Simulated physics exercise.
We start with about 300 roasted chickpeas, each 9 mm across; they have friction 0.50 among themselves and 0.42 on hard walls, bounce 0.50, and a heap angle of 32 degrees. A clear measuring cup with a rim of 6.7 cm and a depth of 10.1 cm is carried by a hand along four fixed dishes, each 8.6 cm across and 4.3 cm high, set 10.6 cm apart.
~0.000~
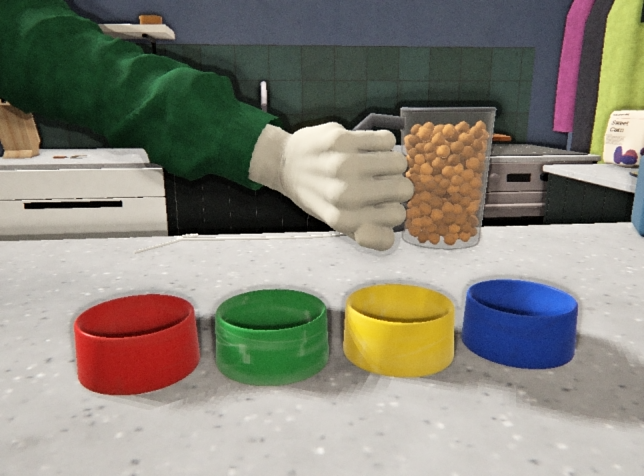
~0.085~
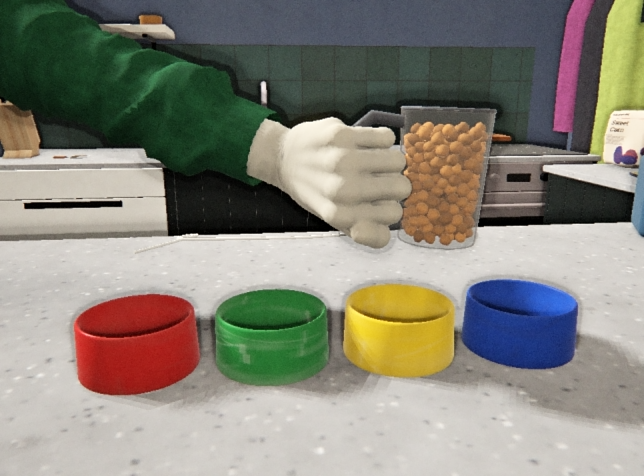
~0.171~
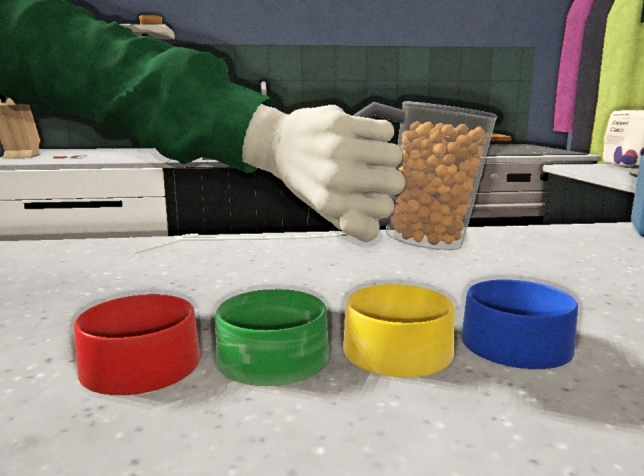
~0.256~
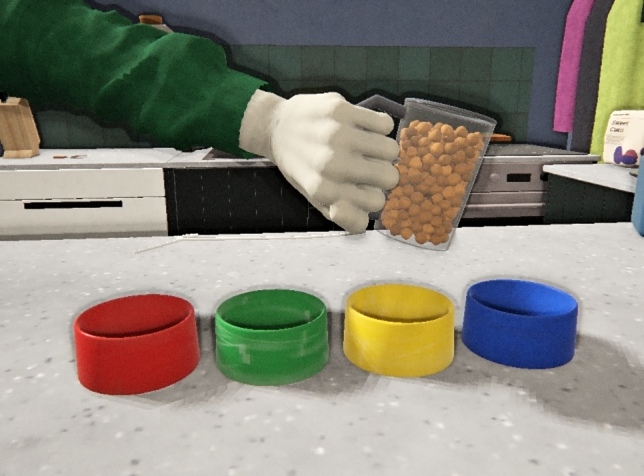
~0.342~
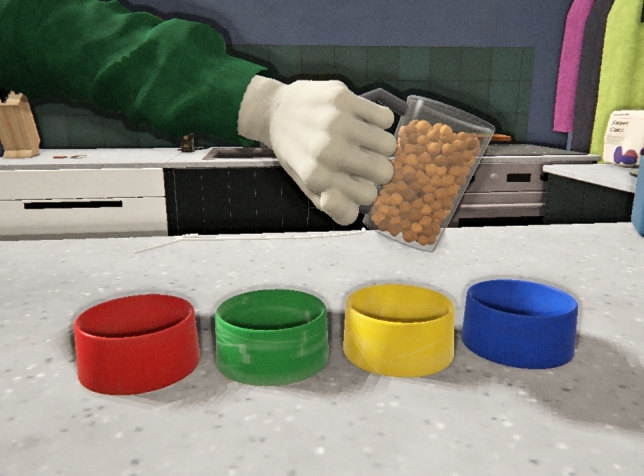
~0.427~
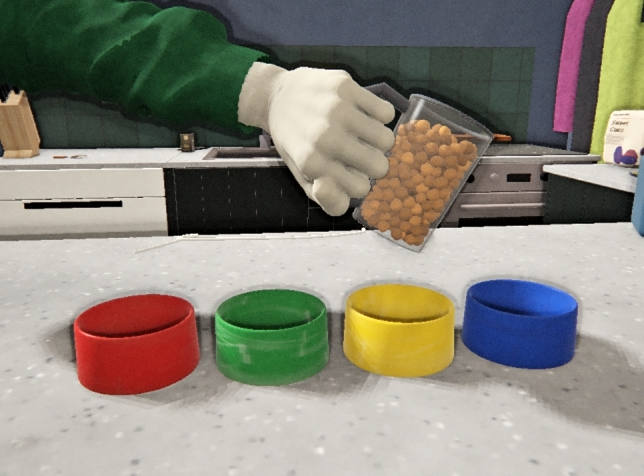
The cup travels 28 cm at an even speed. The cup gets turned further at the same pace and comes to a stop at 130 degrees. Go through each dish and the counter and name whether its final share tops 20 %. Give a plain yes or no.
Red - no, blue - no, green - no, yellow - yes, counter - no.
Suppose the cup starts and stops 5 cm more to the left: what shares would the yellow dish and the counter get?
In that case the yellow dish gets 30 and the counter 50.
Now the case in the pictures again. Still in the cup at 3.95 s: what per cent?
Roughly 0 percent.
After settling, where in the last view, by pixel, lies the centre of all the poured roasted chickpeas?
In the last view, approximately (397, 319).
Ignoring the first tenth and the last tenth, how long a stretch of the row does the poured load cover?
I'd put it near 5 cm.
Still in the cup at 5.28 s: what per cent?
It should be near 0 per cent.
After 2.54 s, tilt 130 degrees; cup holds 0 %, yellow 95 %.
Then, at 3.95 s, tilt 130 degrees; cup holds 0 %, yellow 95 %.
Then, at 5.28 s, tilt 130 degrees; cup holds 0 %, yellow 95 %.
At rest (5.6 s), red 0 %, blue 0 %, green 0 %, yellow 95 %, counter 5 %.
